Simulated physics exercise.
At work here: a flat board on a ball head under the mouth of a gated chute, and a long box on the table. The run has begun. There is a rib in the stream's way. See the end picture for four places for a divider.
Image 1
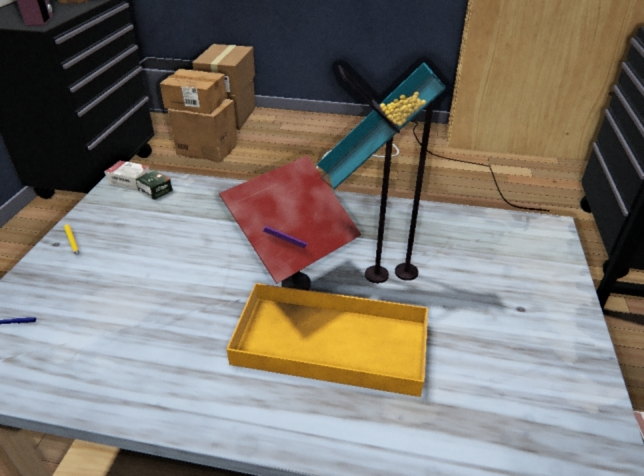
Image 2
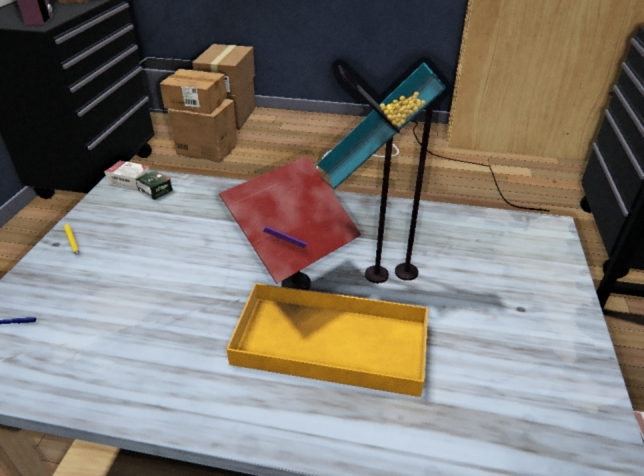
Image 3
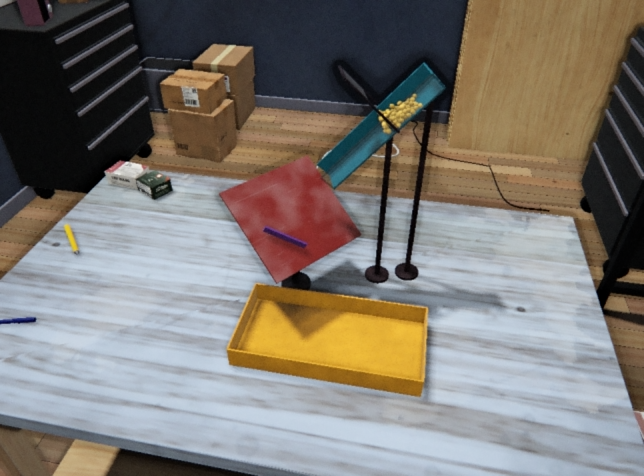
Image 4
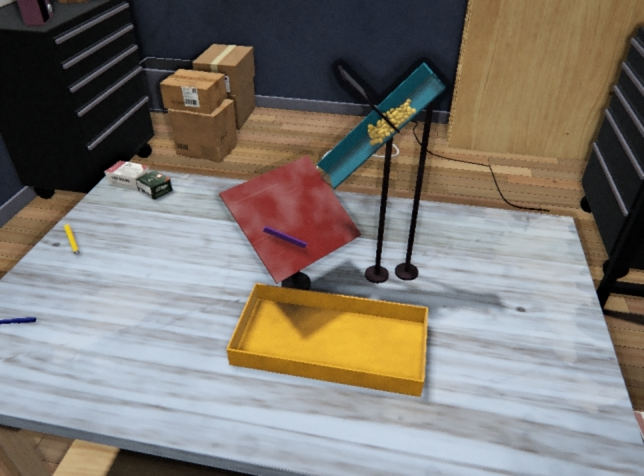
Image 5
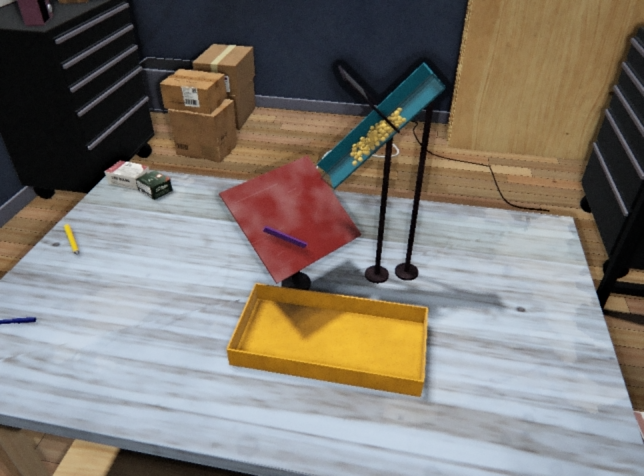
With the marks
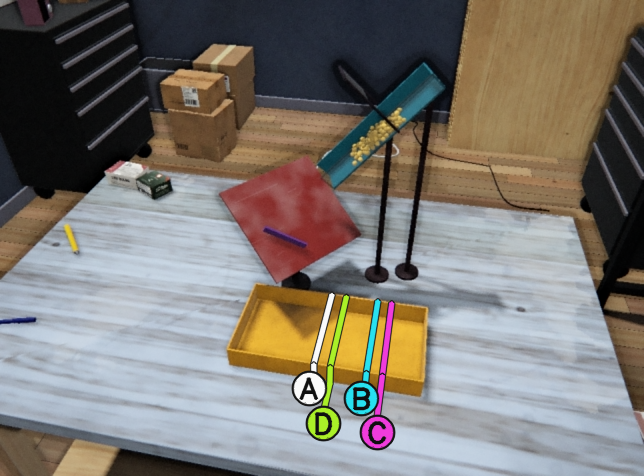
In a workshop with dark drawer cabinets and stacked cardboard boxes, a pale wood-grained table is seen from above its near edge by a still camera. A teal chute on two black stands holds yellow puffed pieces above a tilted red board bearing a purple rib, behind an open yellow box. The black gate at the chute lifts slightly, and the pieces slide down leftward, stretching into a longer stream.
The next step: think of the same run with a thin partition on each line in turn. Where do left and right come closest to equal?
Use line D.
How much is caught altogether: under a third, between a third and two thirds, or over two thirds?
Over two thirds.
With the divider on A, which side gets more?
Right.
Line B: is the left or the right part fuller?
The left side.
On the marked copy, line A crosses the front rim at (313, 363); line B crosses the front rim at (366, 372); line C crosses the front rim at (382, 374); line D crosses the front rim at (330, 366).
If A is chosen, of what is caught, a small share on the left of the divider, all but a few on the right.
If B is chosen, of what is caught, all but a few on the left of the divider, only a few on the right.
If C is chosen, of what is caught, all but a few on the left of the divider, only a few on the right.
If D is chosen, of what is caught, close to half on the left of the divider, close to half on the right.
